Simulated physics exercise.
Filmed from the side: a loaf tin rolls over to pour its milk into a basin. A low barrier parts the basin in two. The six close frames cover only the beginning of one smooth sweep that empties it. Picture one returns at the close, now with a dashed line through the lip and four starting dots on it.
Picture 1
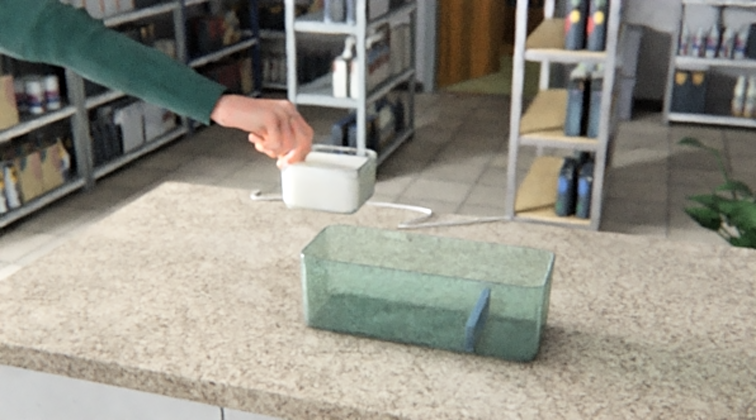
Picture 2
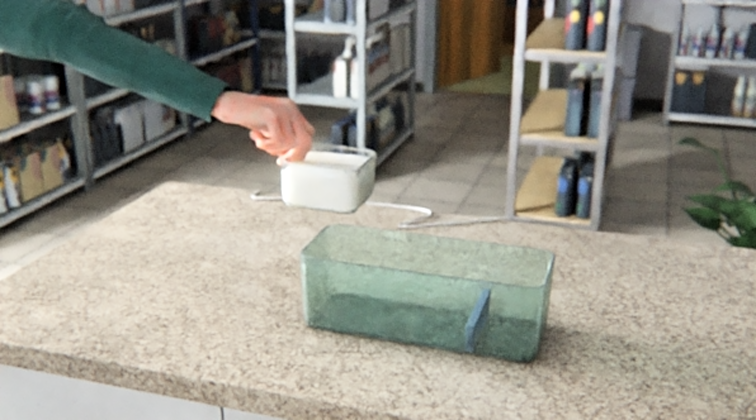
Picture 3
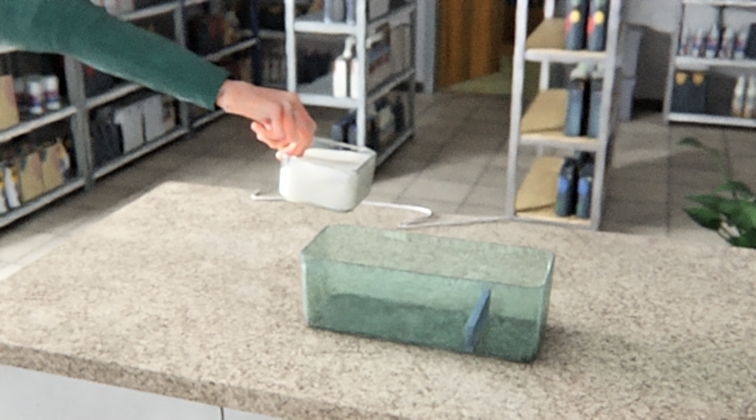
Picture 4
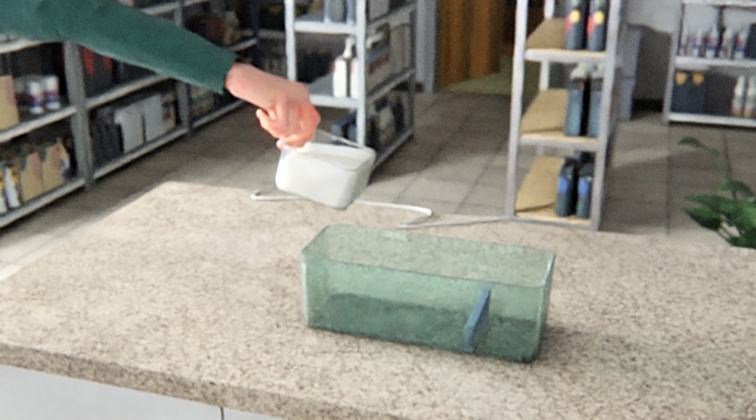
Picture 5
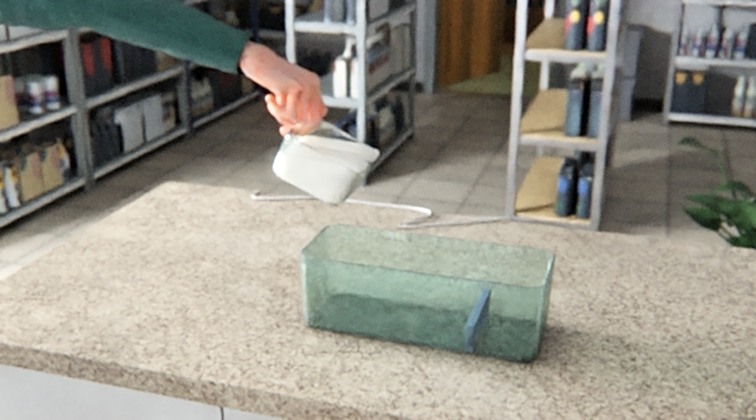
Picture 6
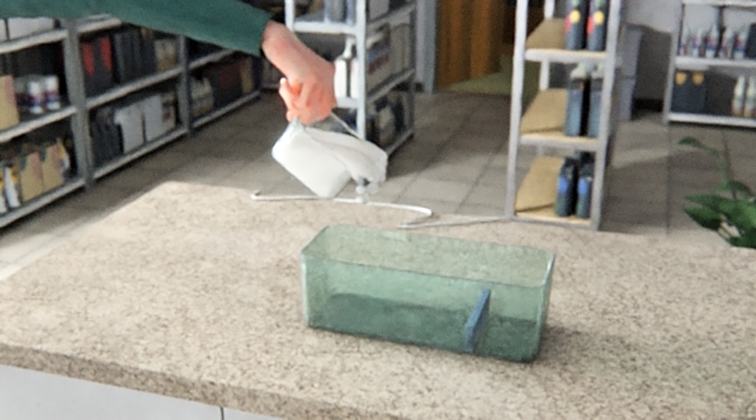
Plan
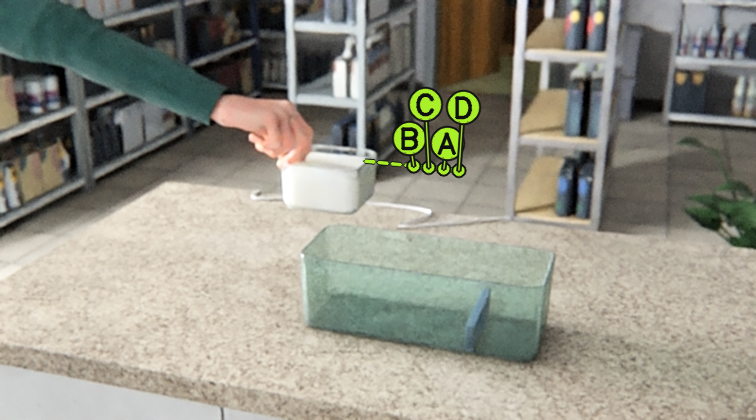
On a speckled counter, a hand tilts a small container rightward until milk crosses its lip.
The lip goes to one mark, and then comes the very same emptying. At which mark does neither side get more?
Choose B.
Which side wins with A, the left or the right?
The right side.
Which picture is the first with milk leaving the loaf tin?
In picture 5.
On the marked copy, A at (443, 169); B at (413, 166); C at (428, 167); D at (458, 170).
For place A, about 21 % ends left of the wall and 78 % right of it.
For place B, about 49 % ends left of the wall and 49 % right of it.
For place C, about 26 % ends left of the wall and 72 % right of it.
For place D, about 31 % ends left of the wall and 68 % right of it.
